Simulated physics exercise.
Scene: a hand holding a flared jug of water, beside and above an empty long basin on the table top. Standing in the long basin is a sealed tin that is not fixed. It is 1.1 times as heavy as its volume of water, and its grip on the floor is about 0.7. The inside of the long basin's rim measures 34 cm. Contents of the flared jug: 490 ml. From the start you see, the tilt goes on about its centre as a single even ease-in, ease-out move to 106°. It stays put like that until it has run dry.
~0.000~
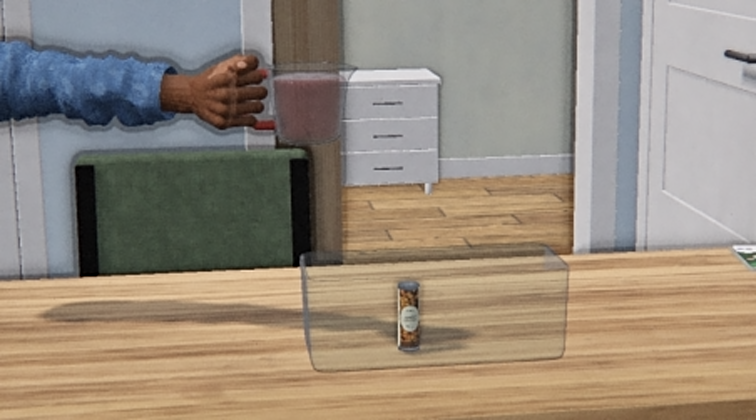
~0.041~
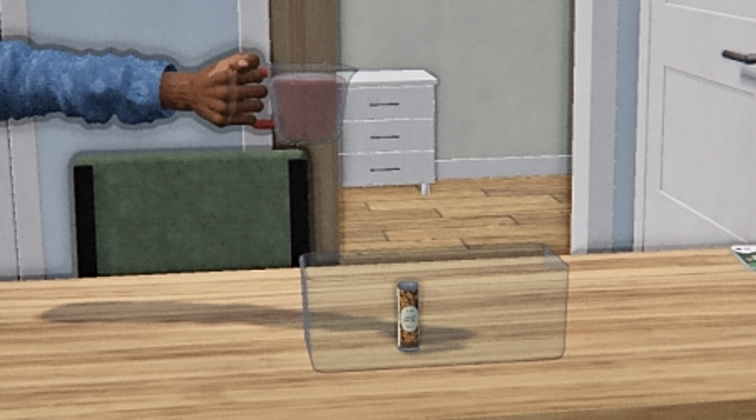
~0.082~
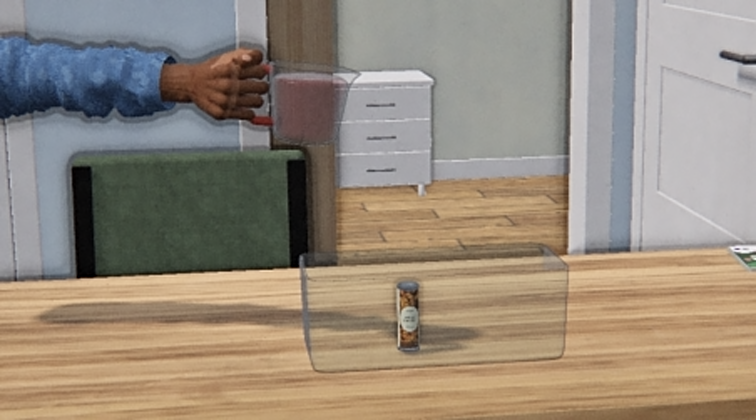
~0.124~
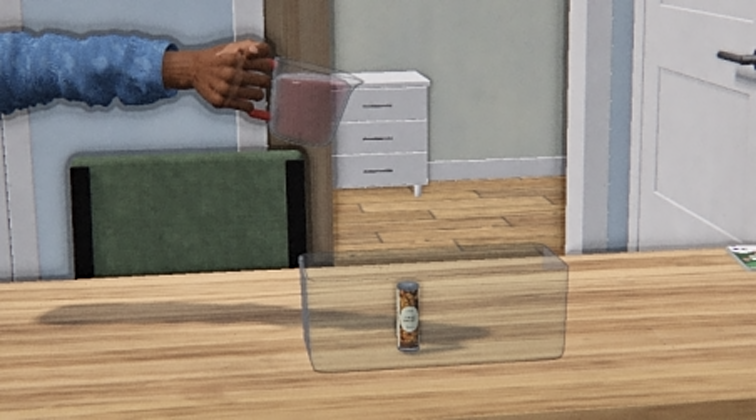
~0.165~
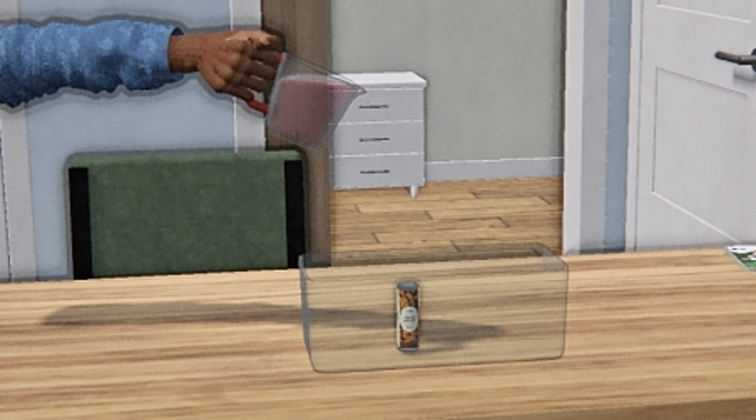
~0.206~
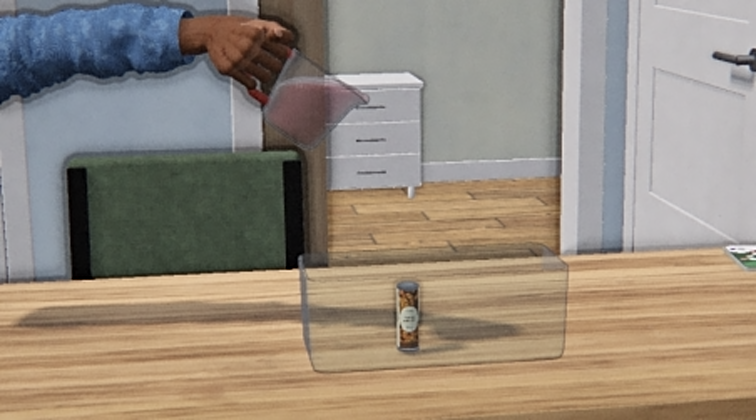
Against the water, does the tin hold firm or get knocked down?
It holds firm.
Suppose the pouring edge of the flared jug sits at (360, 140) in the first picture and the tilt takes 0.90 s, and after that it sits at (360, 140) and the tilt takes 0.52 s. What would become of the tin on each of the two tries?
First it tips over; then it tips over.
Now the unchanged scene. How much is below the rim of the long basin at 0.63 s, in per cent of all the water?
I'd put it at roughly 76 per cent.
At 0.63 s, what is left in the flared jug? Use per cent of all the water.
Remaining share: Approx. 5 %.
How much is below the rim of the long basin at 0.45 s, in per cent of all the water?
Some 12 per cent.
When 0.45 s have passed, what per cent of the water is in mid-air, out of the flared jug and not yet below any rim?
About 52 per cent.
After 0.45 s the tilt is 101° and 37 per cent is still to pour; the tin stands where it began.
After 0.63 s the tilt is 106° and 5 per cent is still to pour; the tin stands where it began.
After 0.82 s the tilt is 106° and 0 per cent is still to pour; the tin stands where it began.
After 1.02 s the tilt is 106° and 0 per cent is still to pour; the tin stands where it began.
In the end the tin stands where it began.
